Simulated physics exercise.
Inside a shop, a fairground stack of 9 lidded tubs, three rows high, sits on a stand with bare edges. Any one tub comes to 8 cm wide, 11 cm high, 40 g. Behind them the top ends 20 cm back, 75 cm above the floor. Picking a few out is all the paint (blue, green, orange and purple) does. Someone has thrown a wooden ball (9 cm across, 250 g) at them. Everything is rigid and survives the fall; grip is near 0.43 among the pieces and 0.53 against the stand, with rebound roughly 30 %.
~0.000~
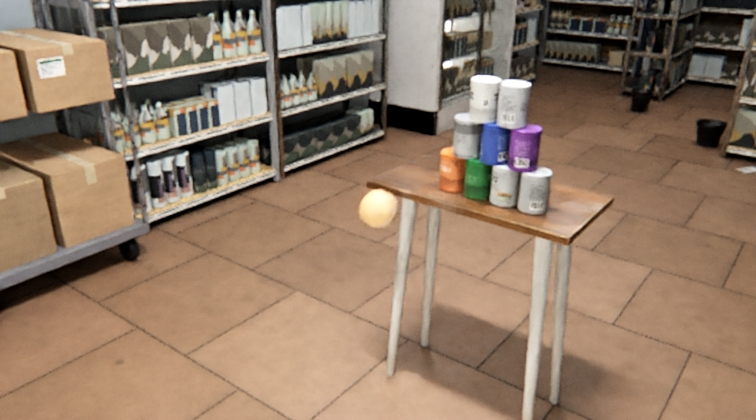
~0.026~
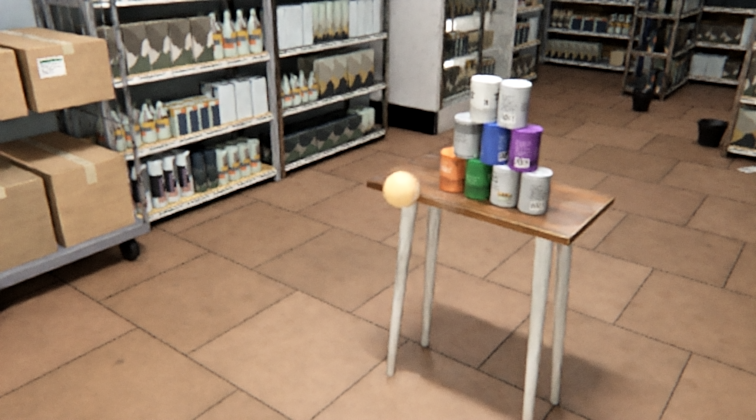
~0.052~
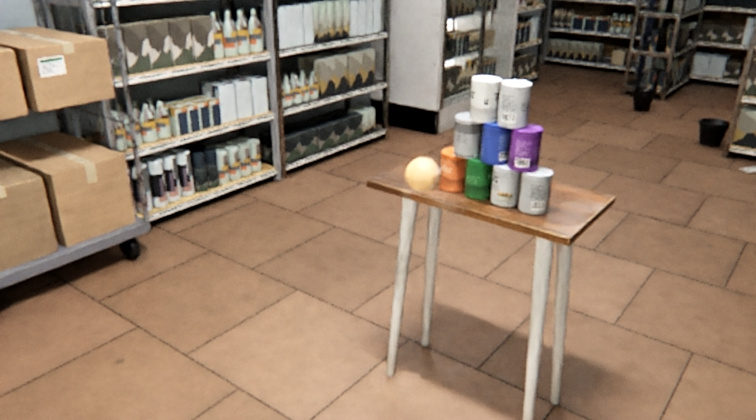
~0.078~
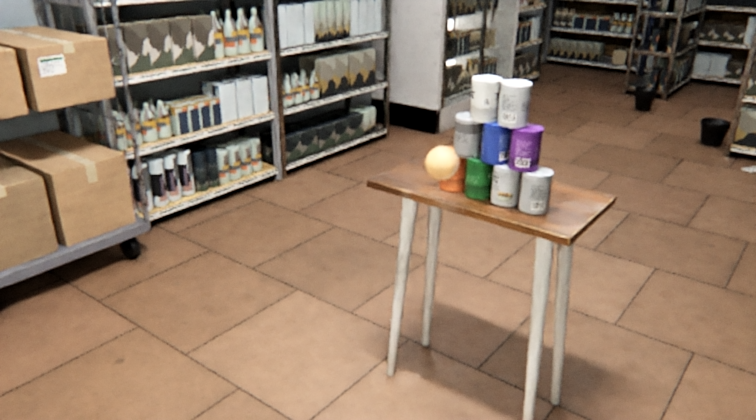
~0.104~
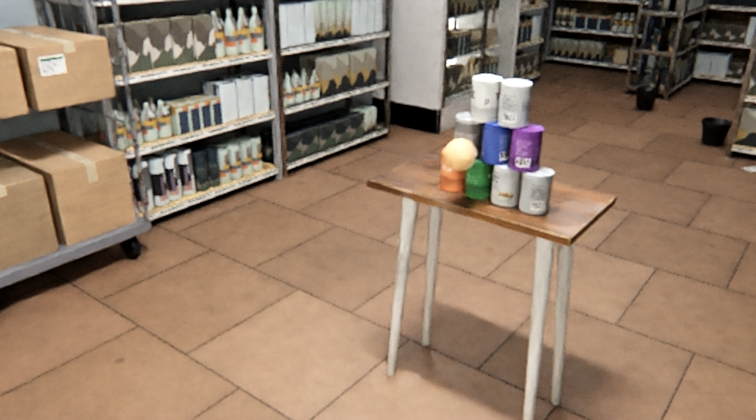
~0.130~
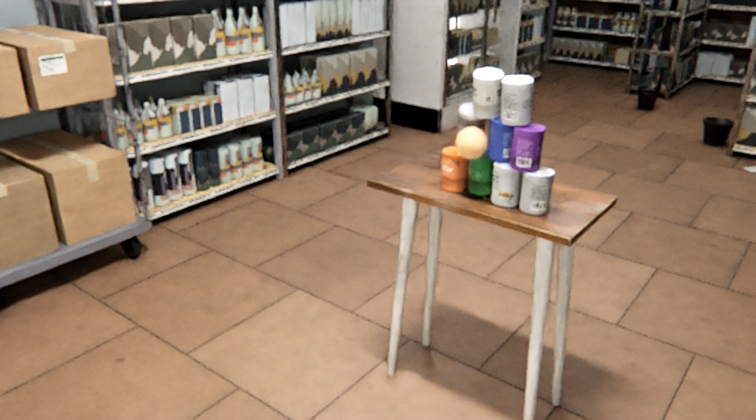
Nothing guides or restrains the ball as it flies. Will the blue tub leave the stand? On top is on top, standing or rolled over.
It is going to come down.
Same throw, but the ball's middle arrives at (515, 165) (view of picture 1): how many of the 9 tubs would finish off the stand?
It would then be 3.
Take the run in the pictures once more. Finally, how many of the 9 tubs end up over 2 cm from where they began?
6 have shifted.
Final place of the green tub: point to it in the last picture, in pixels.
Its middle finishes near pixel (513, 305) of the last picture.
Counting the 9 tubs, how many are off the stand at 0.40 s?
Tally at that time: 1.
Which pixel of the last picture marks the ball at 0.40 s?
At about (503, 100).
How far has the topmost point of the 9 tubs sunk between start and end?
Something like 22 cm, give or take.
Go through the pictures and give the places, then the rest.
In the first picture (we follow the side turned to the camera; the camera moves round a little), ball (379, 209) 40 cm from contact, 3.6 m/s; blue tub (489, 145); purple tub (527, 152); green tub (477, 181); no piece has moved.
In the second picture, ball (402, 190) 31 cm from contact, 3.6 m/s; blue tub (489, 145).
In the third picture, ball (423, 175) 22 cm from contact, 3.5 m/s; blue tub (489, 145).
In the fourth picture, ball (442, 163) 13 cm from contact, 3.5 m/s; blue tub (490, 145).
In the fifth picture, ball (461, 155) 38 mm from contact, 3.5 m/s; blue tub (490, 144).
In the sixth picture, ball (472, 143) after contact, 2.1 m/s; blue tub (495, 141) tipped 4°; green tub (482, 177) displaced 22 mm; purple tub (529, 152); 5 stirred so far.
Around 0.40 s, ball still moving; 1 of the 9 tubs off the stand; blue tub tipped 32°, 22 cm lower; green tub tipped 49°, 8 cm lower.
Around 0.82 s, ball still moving; 4 of the 9 tubs off the stand; blue tub upside down; purple tub on its side.
Finally (1.2 s), ball rolling away; 5 of the 9 tubs off the stand; blue tub on its side; purple tub on its side; green tub on its side. Seen by the last camera, middles, blue tub near (692, 327), purple tub near (525, 178).
